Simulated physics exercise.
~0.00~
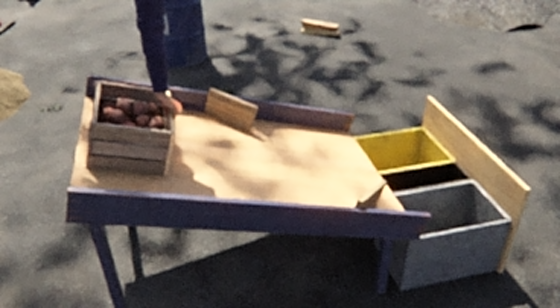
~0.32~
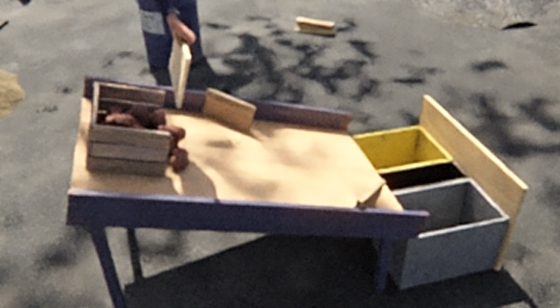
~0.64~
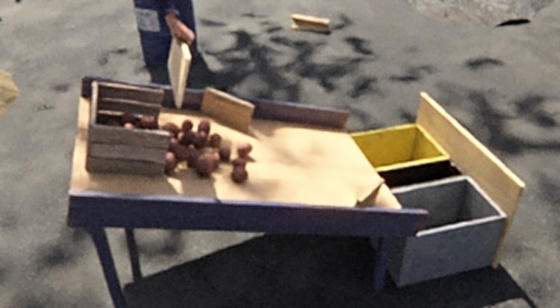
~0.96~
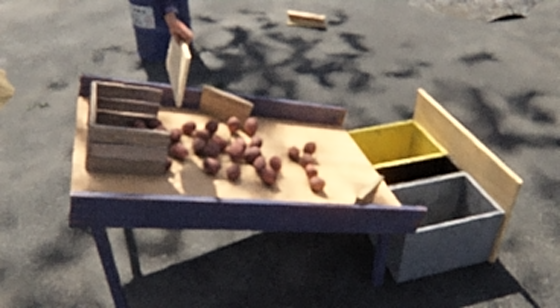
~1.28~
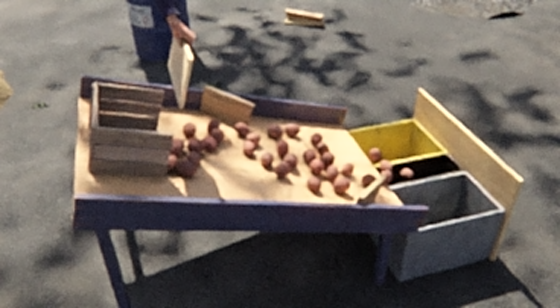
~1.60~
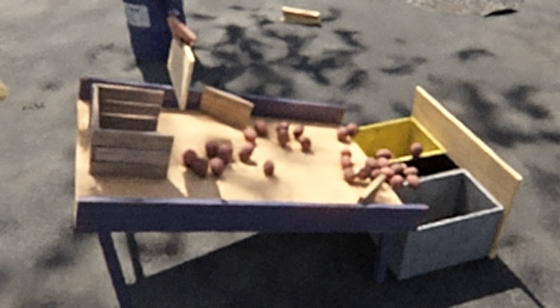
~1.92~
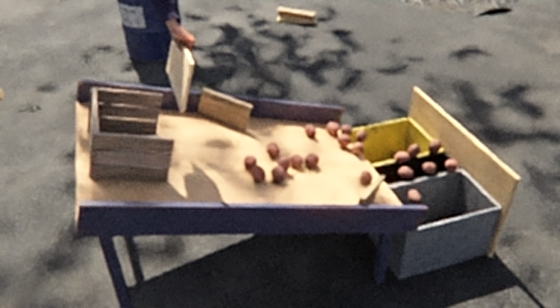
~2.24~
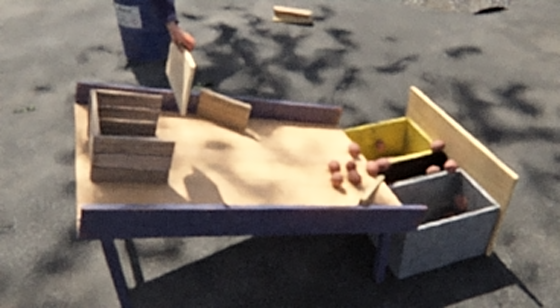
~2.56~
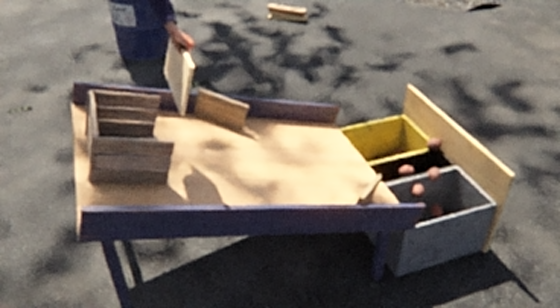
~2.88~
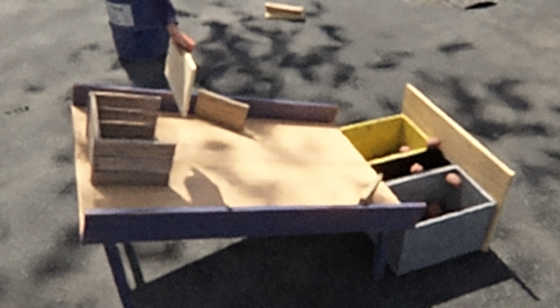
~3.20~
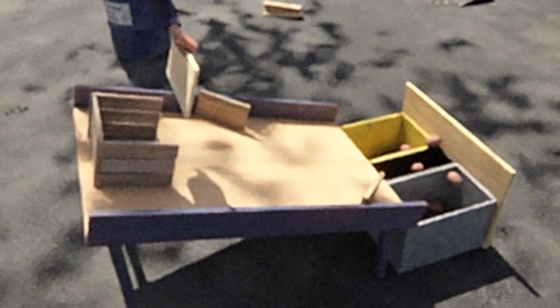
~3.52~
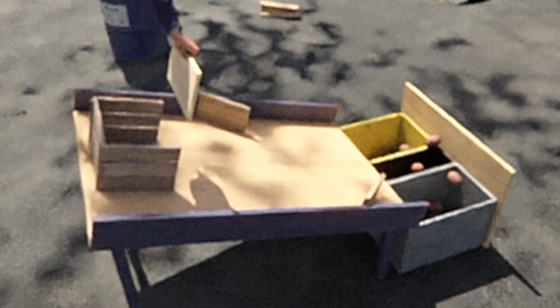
Reddish-brown potatoes sit in a slatted wooden pen at the left end of a sloping, purple-edged table, seen from above on shadow-dappled grey ground. Two angled boards stand on the tan surface, and a yellow tub, a black tote and a grey tub wait in a row at the low right end, backed by a plank. A person in blue at the back lifts the gate and holds it clear. The potatoes spill out, spread rightward down the slope and drop over the edge into the containers. The table is left bare, with a few potatoes visible in the containers.
